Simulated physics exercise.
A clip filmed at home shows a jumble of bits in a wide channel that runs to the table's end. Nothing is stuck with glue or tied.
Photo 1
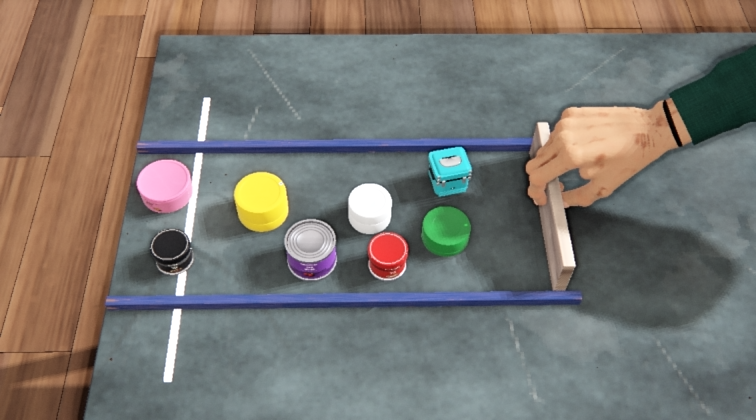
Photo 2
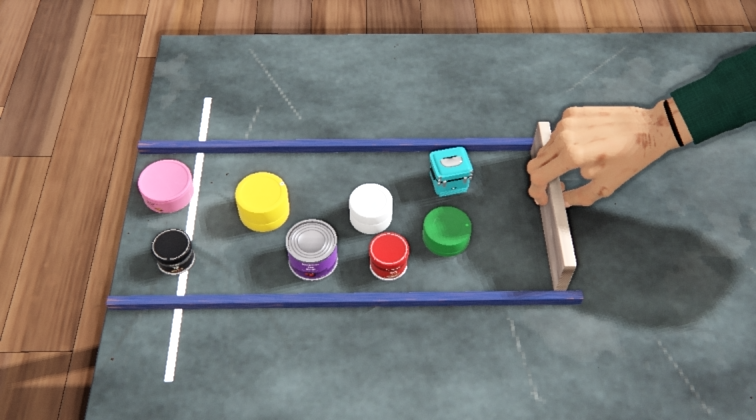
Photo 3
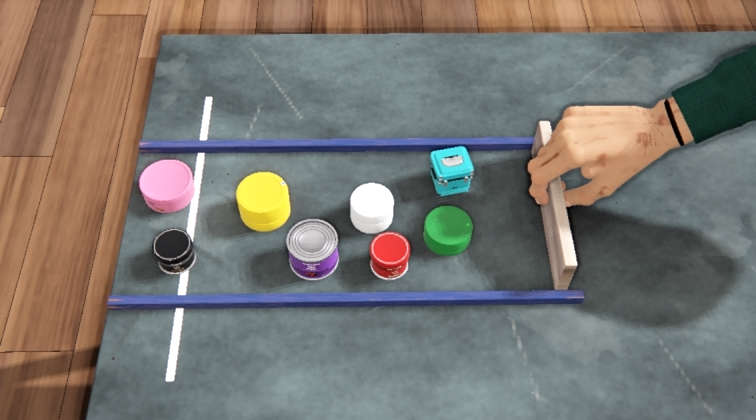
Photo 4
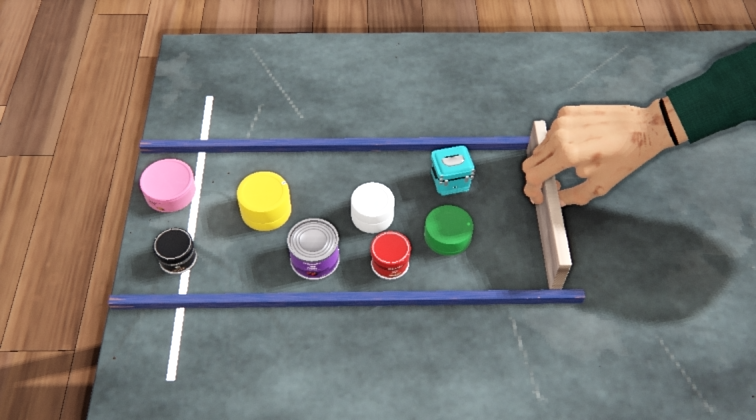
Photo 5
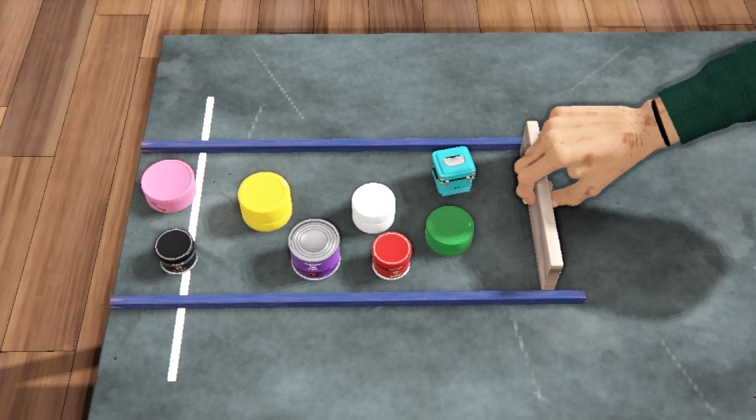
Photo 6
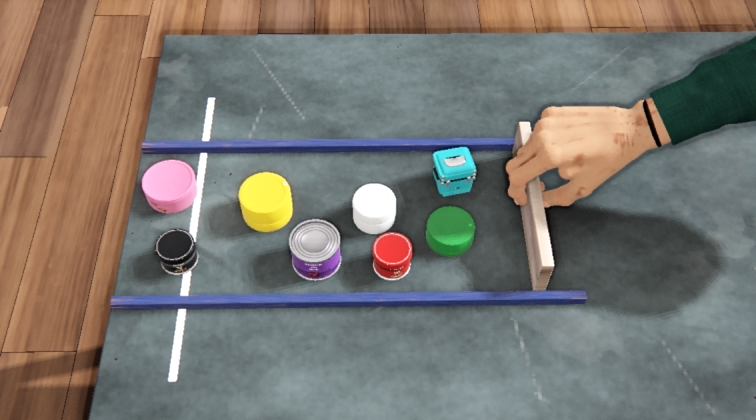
A wooden board held upright by a hand slid a short way left between two blue rails, while the colourful tubs and tins in front of it stayed put, without the board touching them.
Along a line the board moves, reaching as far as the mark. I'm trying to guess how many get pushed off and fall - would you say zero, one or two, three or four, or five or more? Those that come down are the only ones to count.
I would say one or two.
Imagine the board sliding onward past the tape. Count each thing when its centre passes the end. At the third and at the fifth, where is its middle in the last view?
(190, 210), later (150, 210).
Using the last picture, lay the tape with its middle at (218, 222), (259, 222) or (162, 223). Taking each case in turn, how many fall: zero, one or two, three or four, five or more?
In order of the three spots, it's just one or two, then zero, then three to four.
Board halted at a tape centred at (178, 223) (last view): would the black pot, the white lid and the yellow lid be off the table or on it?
Black pot drops, white lid remains, yellow lid drops.
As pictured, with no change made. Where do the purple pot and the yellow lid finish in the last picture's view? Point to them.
Purple pot: About (123, 258); yellow lid: About (129, 209).
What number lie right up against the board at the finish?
4 end up touching it.
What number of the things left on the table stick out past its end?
2, I think.
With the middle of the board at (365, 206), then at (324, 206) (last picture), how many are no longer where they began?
At the first spot 5, then 6.
A little later, none off yet; pink tub at rest near (170, 187); black pot at rest near (177, 252); yellow lid at rest near (266, 202).
Next, none off yet; pink tub at rest near (170, 187); black pot at rest near (177, 252); yellow lid shifted about its own width near (235, 204).
When it is over, the number that fall off is one or two; down, black pot and pink tub.
